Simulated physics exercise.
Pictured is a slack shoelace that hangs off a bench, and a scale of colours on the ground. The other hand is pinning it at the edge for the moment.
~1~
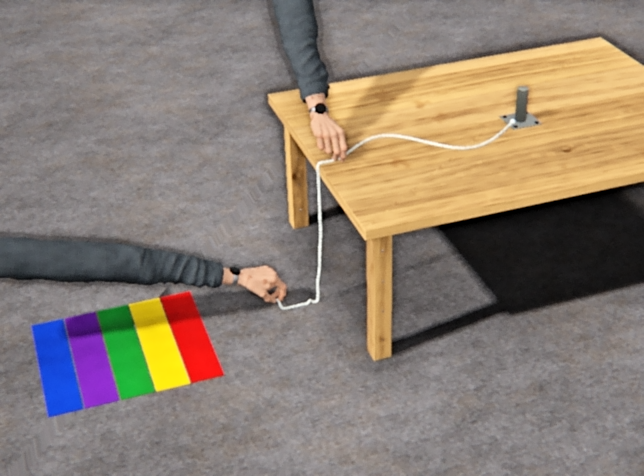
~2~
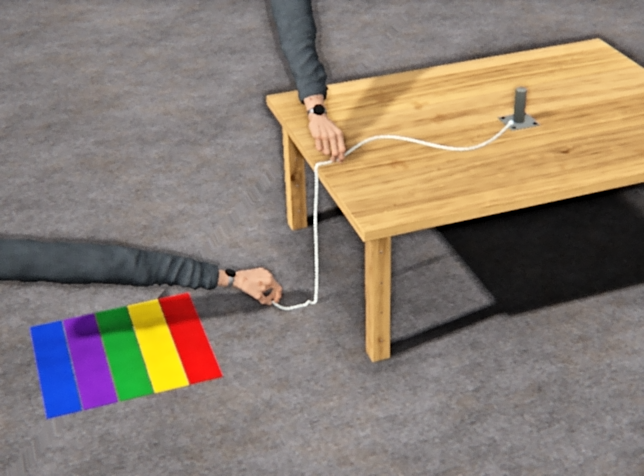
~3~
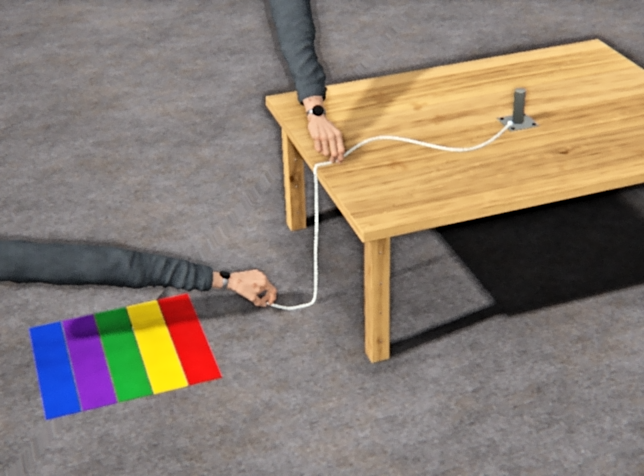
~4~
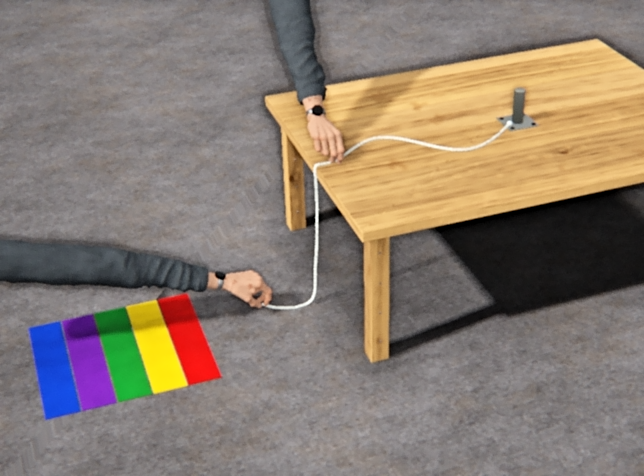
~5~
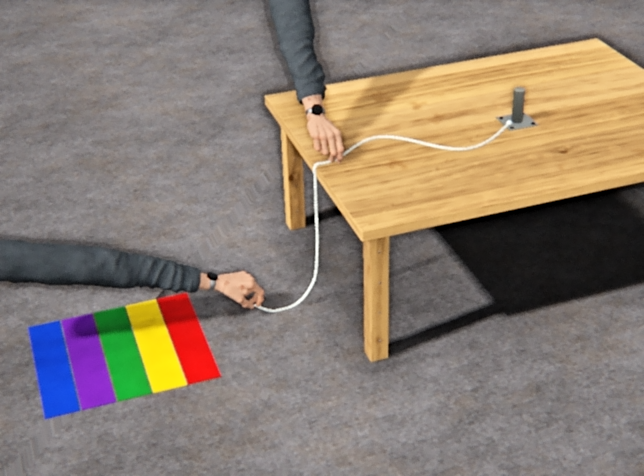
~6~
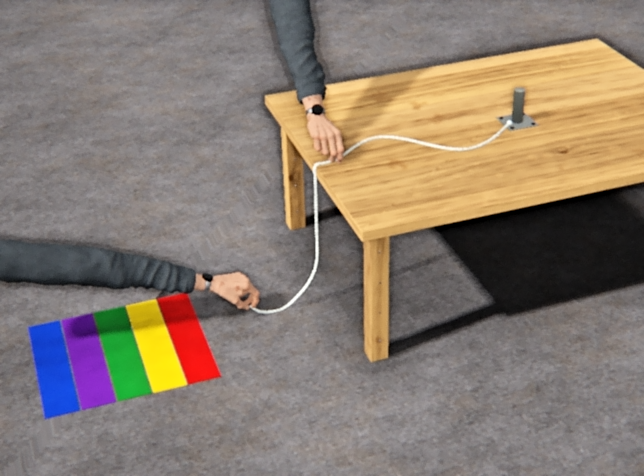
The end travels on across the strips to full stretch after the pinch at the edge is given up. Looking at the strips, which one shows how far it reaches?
The green strip shows it.
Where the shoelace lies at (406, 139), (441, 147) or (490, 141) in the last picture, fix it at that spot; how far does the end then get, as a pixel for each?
In order of the tries: About (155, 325), about (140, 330), about (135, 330).
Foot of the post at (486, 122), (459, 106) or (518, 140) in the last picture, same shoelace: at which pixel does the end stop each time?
About (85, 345), then (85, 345), then (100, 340).
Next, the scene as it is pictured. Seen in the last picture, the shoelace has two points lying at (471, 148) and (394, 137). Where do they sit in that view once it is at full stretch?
End points: Roughly (448, 136); roughly (372, 152).
Soon after, end near (192, 319); over red.
After that, end near (146, 329); over yellow.
At the stop, end near (121, 335); over green. The end stops over the green strip.
